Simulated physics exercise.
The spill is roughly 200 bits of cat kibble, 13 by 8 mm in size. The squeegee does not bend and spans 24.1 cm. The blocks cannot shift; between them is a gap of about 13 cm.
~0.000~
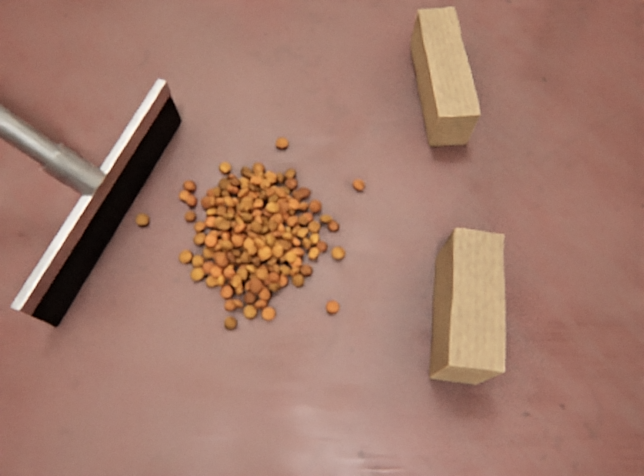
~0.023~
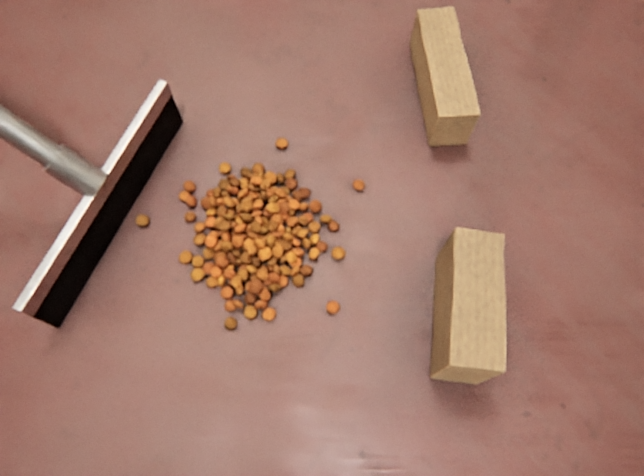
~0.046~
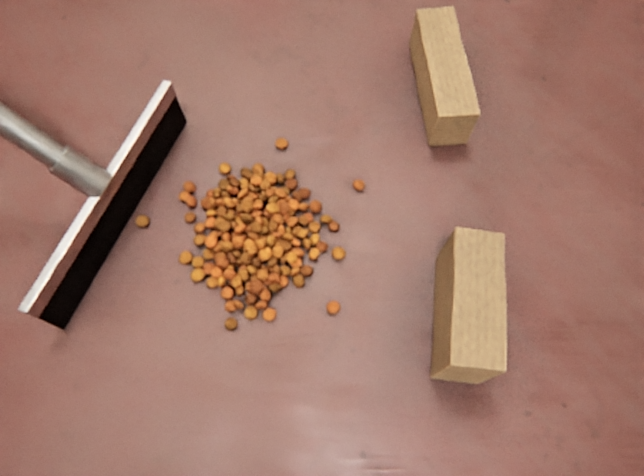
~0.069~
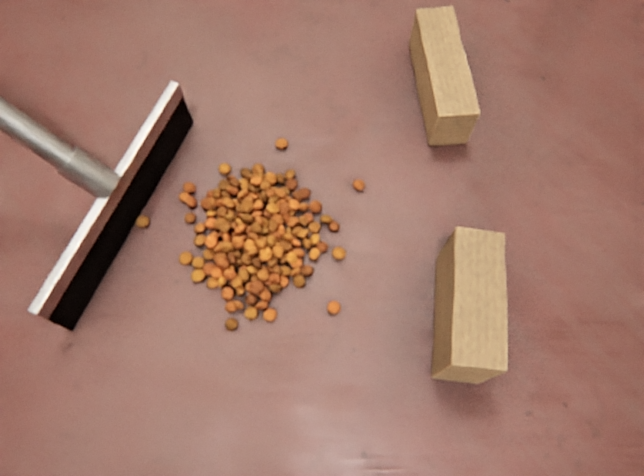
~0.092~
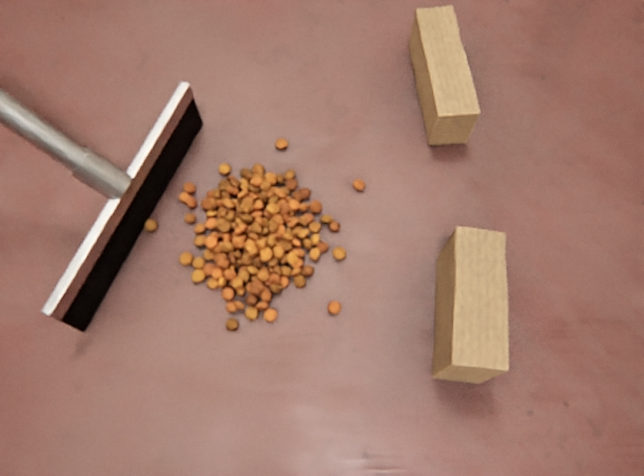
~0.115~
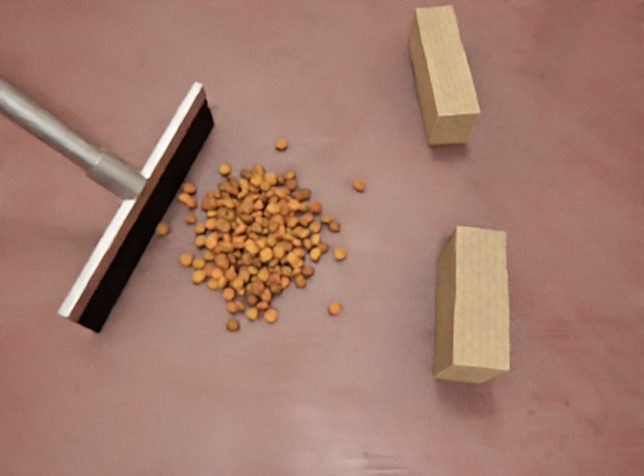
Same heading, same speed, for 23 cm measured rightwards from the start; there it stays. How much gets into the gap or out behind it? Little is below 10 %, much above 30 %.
In or through the gap: Small.
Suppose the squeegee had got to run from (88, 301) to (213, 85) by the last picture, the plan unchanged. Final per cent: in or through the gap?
Through 0.
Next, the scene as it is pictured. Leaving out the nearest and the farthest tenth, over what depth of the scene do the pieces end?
Some 16 cm.
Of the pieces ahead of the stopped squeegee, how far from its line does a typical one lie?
About 4 cm.
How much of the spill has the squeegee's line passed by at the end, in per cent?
About 0 per cent.
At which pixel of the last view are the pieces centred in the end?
Near (389, 259).
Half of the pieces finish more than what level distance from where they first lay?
Roughly 14 cm.
After 0.32 s, squeegee 15 cm from its start, spill 15 cm wide; held up before the blocks 100 %.
After 0.53 s, squeegee 23 cm from its start, spill 18 cm wide; held up before the blocks 100 %.
Then, at 0.71 s, squeegee 23 cm from its start, spill 19 cm wide; in or through the gap 5 %, held up before the blocks 95 %.
At rest (1.0 s), in or through the gap 5 %, round the near block 0 %, round the far block 0 %, held up before the blocks 95 %.
